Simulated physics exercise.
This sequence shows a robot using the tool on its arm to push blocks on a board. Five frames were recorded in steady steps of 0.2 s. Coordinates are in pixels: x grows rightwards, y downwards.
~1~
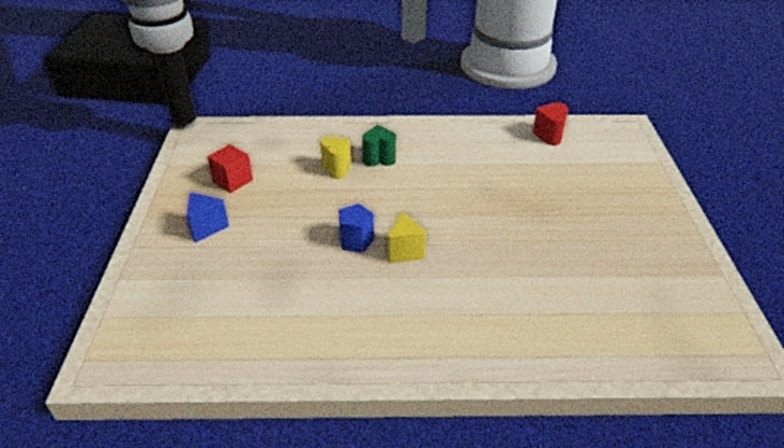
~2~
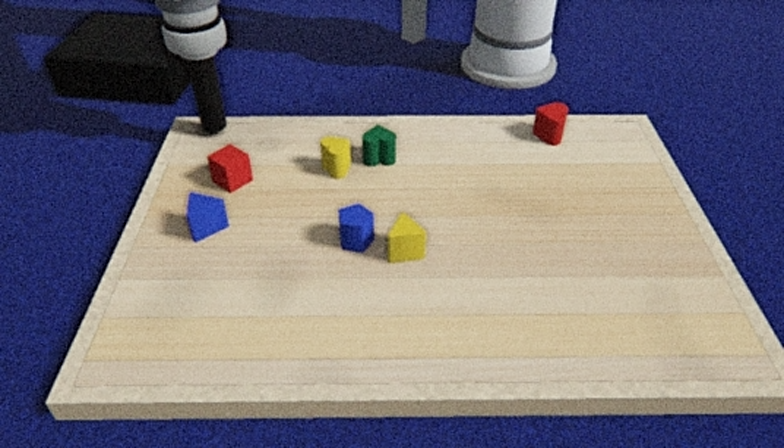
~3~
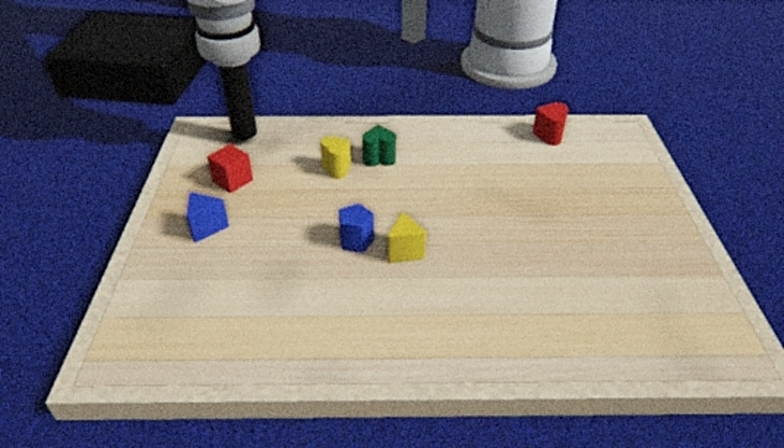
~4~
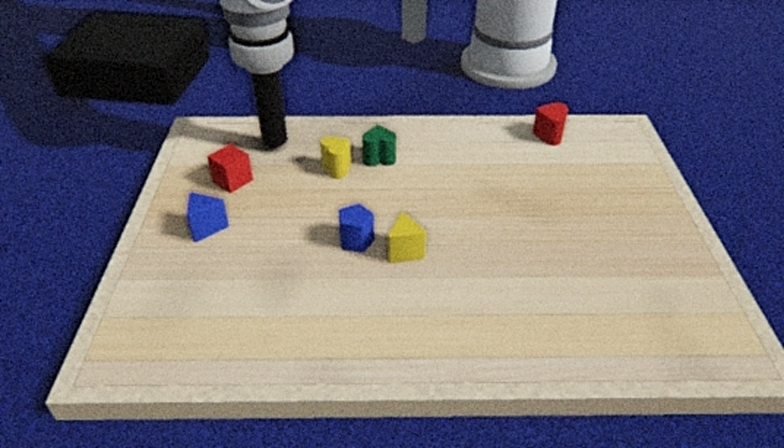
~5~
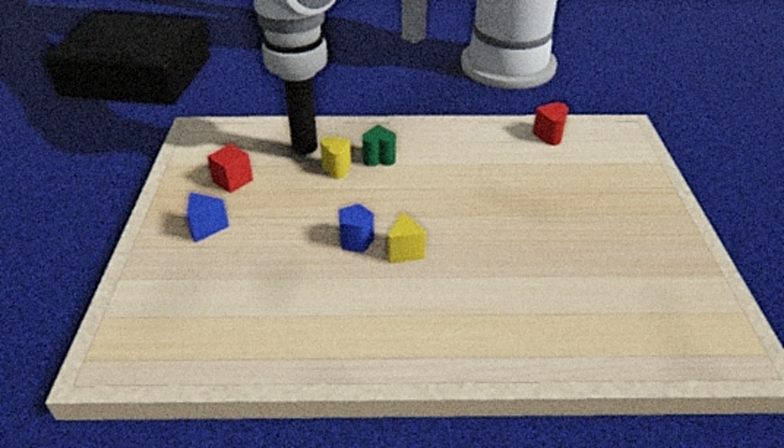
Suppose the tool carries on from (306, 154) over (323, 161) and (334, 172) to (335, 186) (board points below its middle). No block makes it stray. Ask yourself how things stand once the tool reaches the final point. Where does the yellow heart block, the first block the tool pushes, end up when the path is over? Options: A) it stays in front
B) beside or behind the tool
B.
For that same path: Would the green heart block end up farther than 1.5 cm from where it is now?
No, that is not what happens.
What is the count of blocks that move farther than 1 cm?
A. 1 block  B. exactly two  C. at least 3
My pick is A.
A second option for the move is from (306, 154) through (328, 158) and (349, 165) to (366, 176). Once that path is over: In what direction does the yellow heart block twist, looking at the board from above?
From the top, the block rotates clockwise.
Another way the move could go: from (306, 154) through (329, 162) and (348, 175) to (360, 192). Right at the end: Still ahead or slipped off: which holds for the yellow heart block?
The yellow heart block won't leave the front of the tool.
What follows on the original path. Halfway along, tool at (330, 160); yellow heart block at (352, 152).
At the end, tool at (335, 180); yellow heart block at (364, 162), turned 60° anticlockwise; green heart block in place.
